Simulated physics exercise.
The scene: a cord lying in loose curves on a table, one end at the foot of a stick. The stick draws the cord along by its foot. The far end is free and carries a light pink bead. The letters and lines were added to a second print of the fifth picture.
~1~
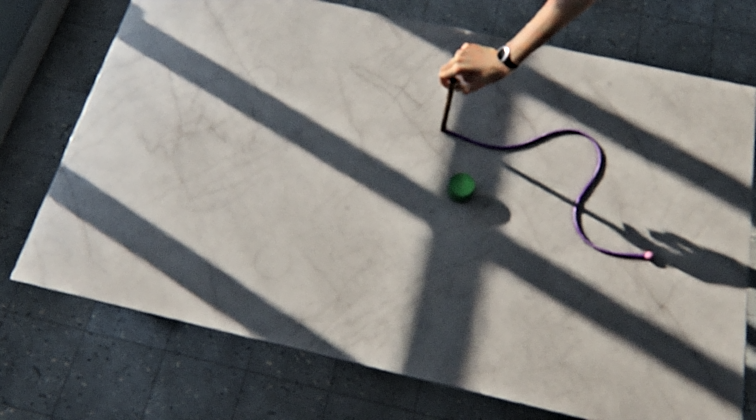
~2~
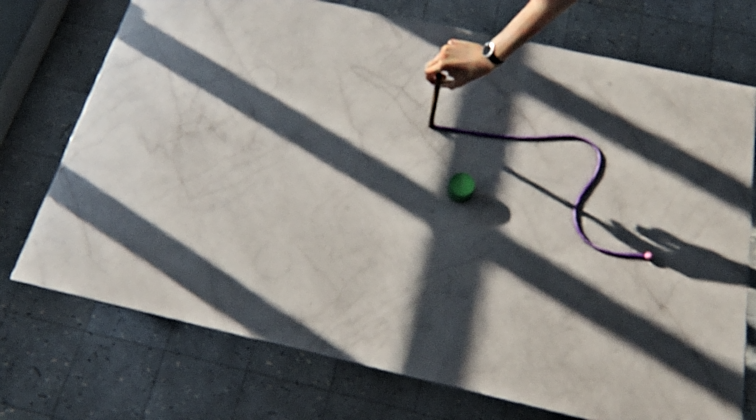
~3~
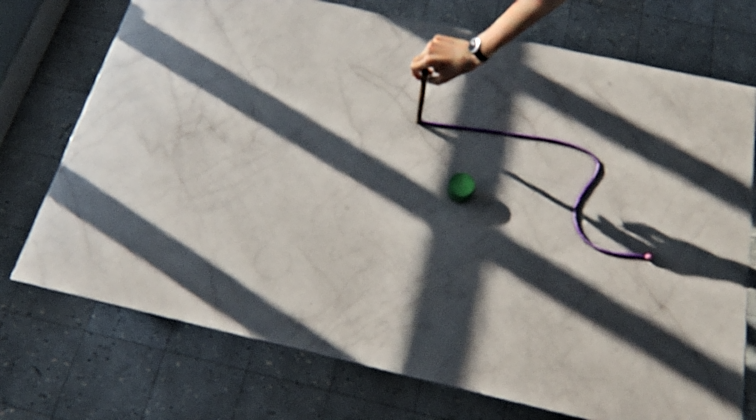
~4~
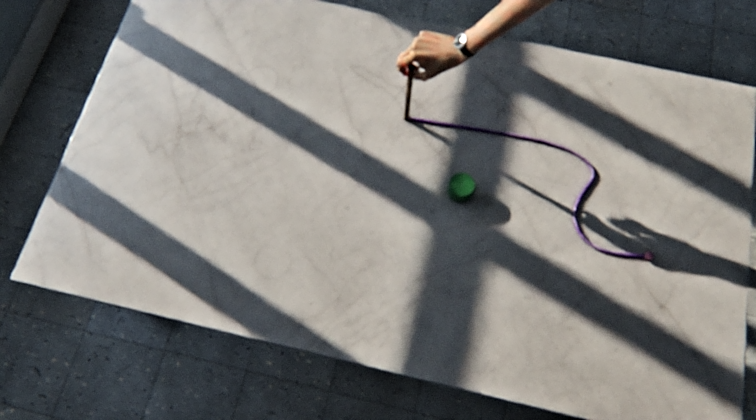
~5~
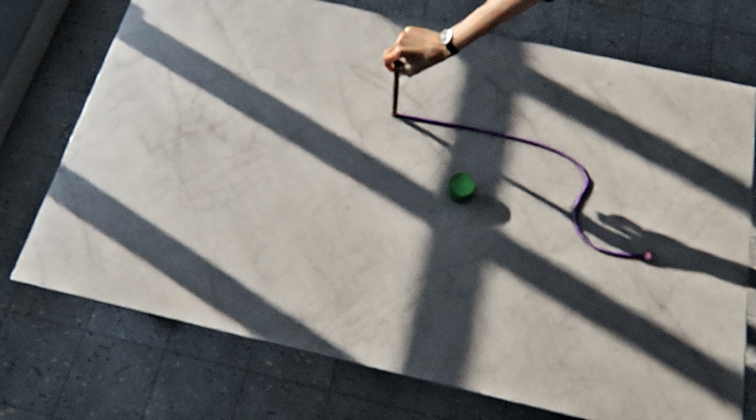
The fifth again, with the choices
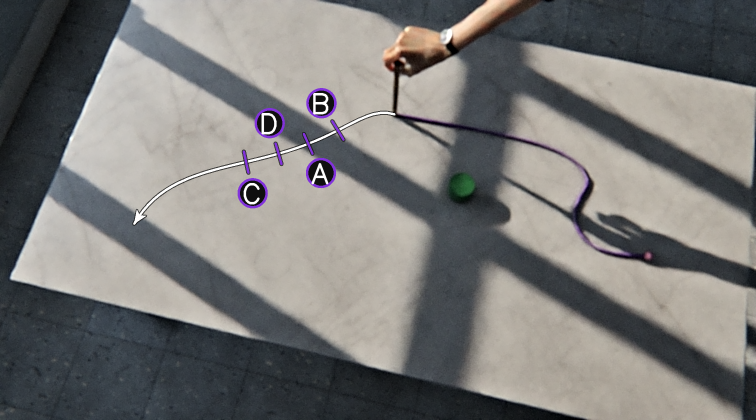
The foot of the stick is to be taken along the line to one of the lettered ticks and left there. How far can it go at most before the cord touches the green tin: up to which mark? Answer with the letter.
No farther than D.
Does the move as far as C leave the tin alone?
No.
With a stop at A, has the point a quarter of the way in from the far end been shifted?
Yes.
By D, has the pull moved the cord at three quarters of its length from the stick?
By then, yes.
On the copy, A at (308, 144); B at (338, 130); C at (246, 162); D at (278, 154); the route from (395, 114) via (259, 159) to (134, 224).
On D. First, foot of the stick (354, 123), middle of the cord (519, 157), free end (649, 256).
Then, foot of the stick (315, 141), middle of the cord (484, 166), free end (637, 254).
Finally, foot of the stick (279, 154), middle of the cord (450, 171), free end (610, 239); nothing has been touched.
By contrast, A is safe but short; B is safe but short; C brings the cord against the tin.
